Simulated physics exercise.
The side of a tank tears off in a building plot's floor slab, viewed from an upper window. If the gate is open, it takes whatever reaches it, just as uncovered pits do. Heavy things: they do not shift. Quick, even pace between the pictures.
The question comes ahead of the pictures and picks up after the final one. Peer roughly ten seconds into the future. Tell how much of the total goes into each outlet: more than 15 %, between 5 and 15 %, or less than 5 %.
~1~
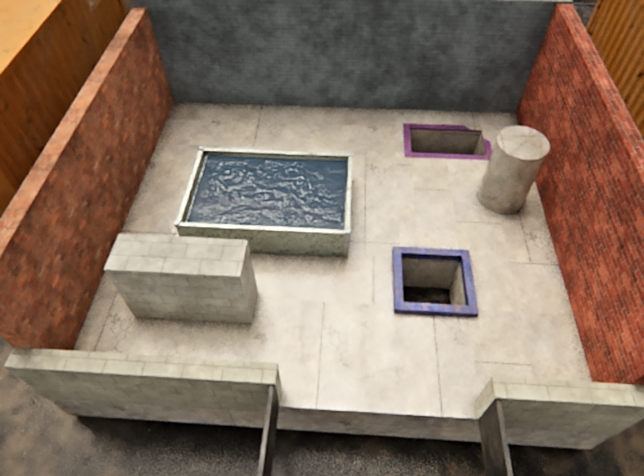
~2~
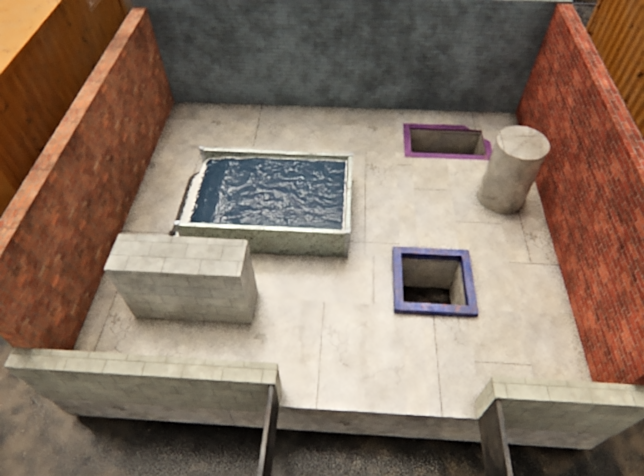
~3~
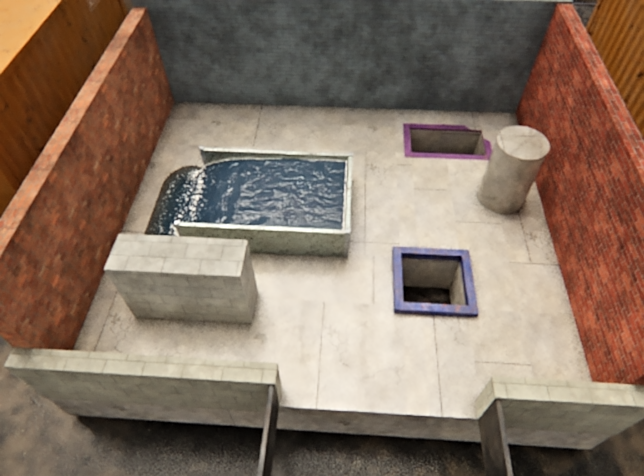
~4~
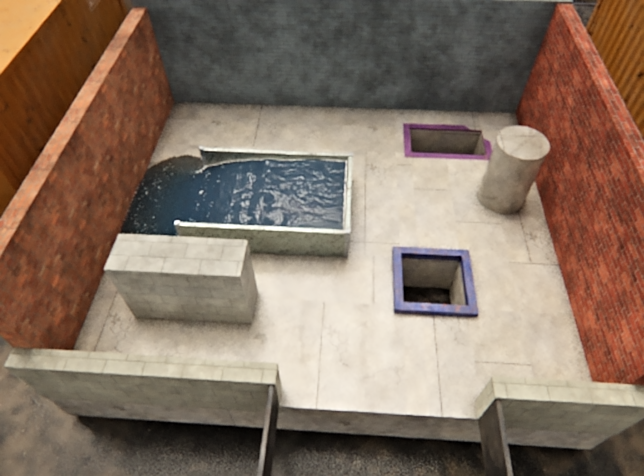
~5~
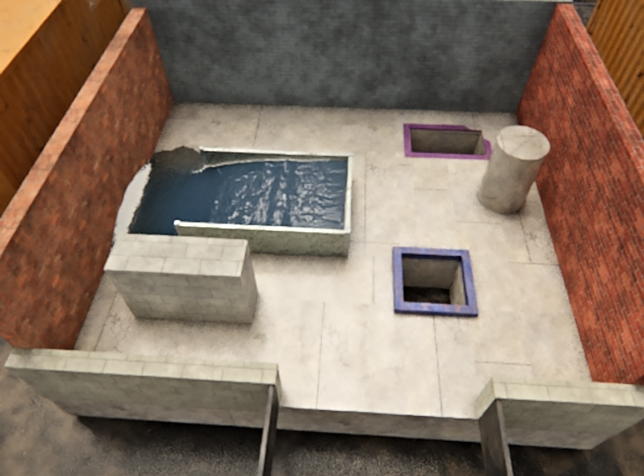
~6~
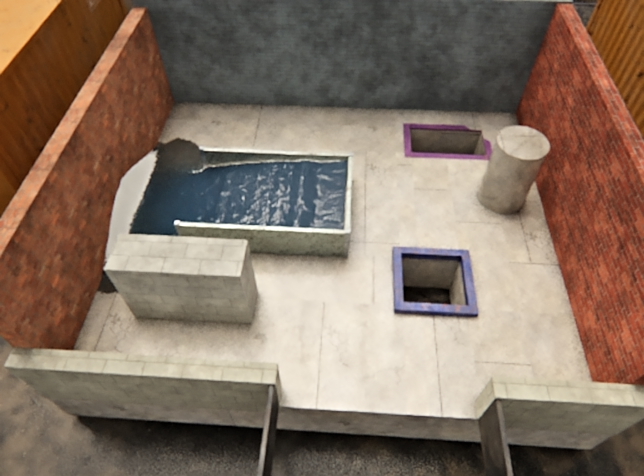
Where it goes: The gate gets between 5 and 15 %; the blue pit gets less than 5 %; the purple pit gets between 5 and 15 %.
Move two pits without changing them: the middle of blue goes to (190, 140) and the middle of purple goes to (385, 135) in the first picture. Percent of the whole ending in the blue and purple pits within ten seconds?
Of everything, blue catches 15 per cent while purple catches 6 per cent.
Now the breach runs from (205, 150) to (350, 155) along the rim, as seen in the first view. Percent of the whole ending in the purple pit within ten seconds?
About 25 percent ends up in the purple pit, by my reckoning.
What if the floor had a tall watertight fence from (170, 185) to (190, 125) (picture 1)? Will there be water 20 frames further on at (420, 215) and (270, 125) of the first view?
In the listed order, the first spot is spared and the second is swamped.
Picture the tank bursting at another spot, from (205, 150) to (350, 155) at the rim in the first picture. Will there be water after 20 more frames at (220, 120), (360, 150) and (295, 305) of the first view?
Spot by spot: Soaked through, then soaked through, then unaffected.
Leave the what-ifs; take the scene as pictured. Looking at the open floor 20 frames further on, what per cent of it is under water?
Around 45 percent, give or take.
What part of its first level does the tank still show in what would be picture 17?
Roughly 42 %.
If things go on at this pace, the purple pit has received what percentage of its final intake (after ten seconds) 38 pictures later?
It comes to around 40 percent of the ten-second total.
A moment on, water covers 15 % of the floor; the gate 0 %, the blue pit 0 %, the purple pit 0 %.
Next, water covers 20 % of the floor; the gate 0 %, the blue pit 0 %, the purple pit 0 %.
Then, water covers 45 % of the floor; the gate 0 %, the blue pit 0 %, the purple pit 0 %.
Later, water covers 85 % of the floor; the gate 3 %, the blue pit 0 %, the purple pit 5 %.
In the end, water covers 95 % of the floor; the gate 7 %, the blue pit 0 %, the purple pit 13 %.
